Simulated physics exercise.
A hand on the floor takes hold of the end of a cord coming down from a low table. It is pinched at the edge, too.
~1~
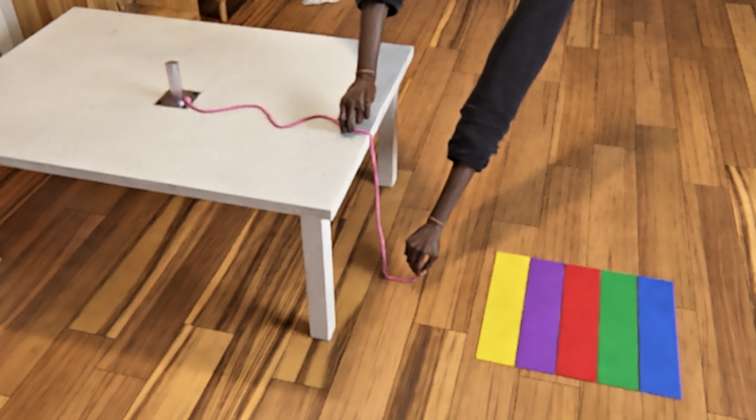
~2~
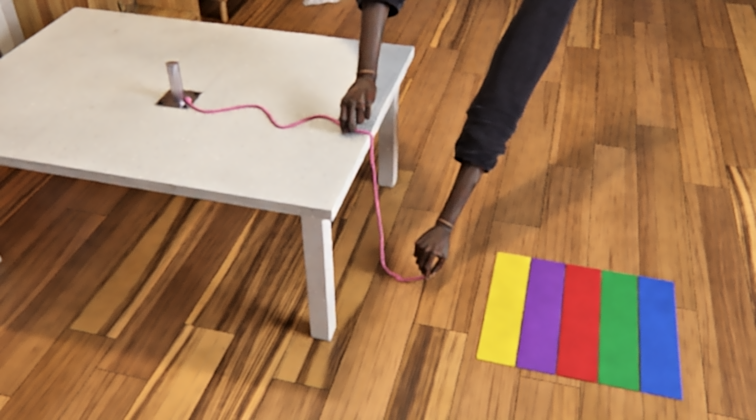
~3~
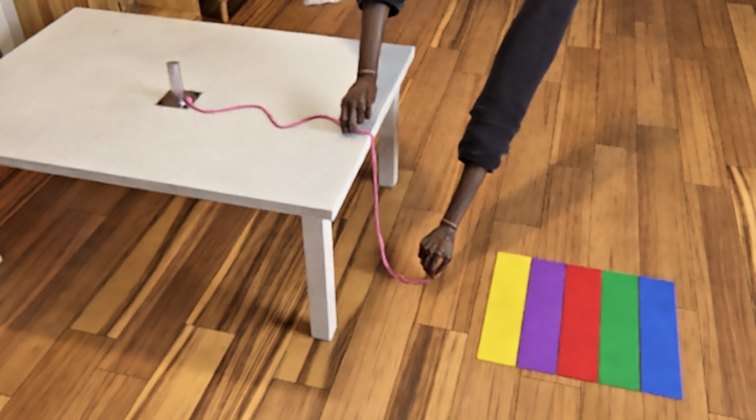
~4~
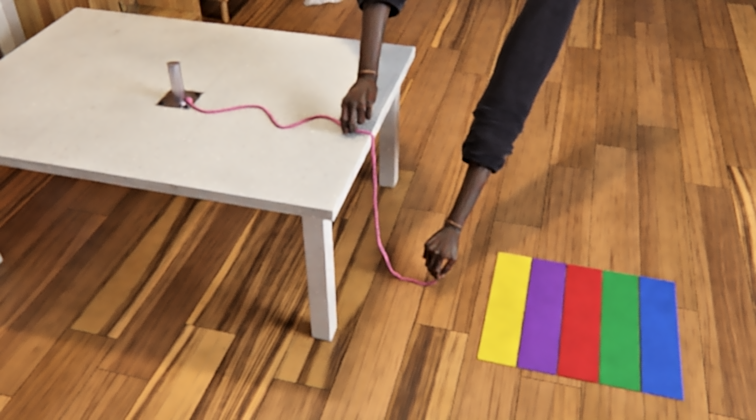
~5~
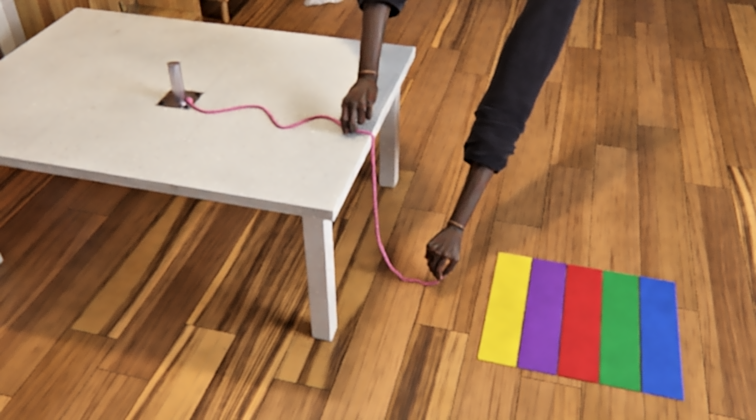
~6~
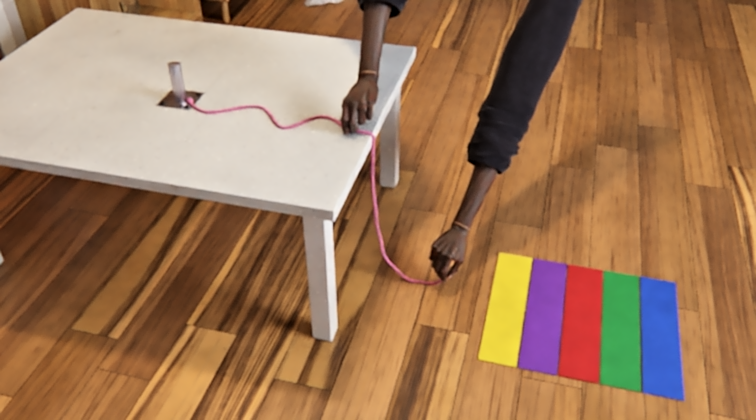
The clip opens on a pink cord running across a white low table, one hand pinching it at the edge while another holds its hanging end near the wooden floor. The lower hand then draws the end slightly right, toward five coloured strips, while the upper hand stays put.
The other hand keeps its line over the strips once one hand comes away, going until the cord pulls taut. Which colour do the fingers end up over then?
They end up over the red strip.
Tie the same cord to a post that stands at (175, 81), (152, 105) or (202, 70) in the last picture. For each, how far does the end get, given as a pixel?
The first try gives (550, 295), the second (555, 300) and the third (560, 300).
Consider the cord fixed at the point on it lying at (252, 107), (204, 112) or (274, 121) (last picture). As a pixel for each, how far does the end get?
Approximately (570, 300), (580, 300) and (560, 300) respectively.
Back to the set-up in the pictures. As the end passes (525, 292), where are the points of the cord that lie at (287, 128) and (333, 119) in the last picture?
The first sits at about (316, 123) and the second at about (365, 132).
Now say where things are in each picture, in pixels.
In the first frame, end (421, 273); yellow (498, 341); purple (537, 348); red (577, 356); green (618, 364); blue (660, 372).
In the second frame, end (430, 275); cord through (205, 112) (269, 116) (327, 117) (372, 154) (378, 212) (384, 267).
In the third frame, end (435, 276).
In the fourth frame, end (439, 277); cord through (206, 112) (270, 116) (328, 117) (373, 154) (375, 212) (389, 266).
In the fifth frame, end (442, 277).
In the sixth frame, end (446, 278); cord through (207, 112) (271, 116) (328, 118) (373, 155) (376, 212) (393, 266).
Soon after, end near (525, 292); over yellow.
After that, end near (564, 299); over purple.
At the stop, end near (587, 303); over red. Over red.
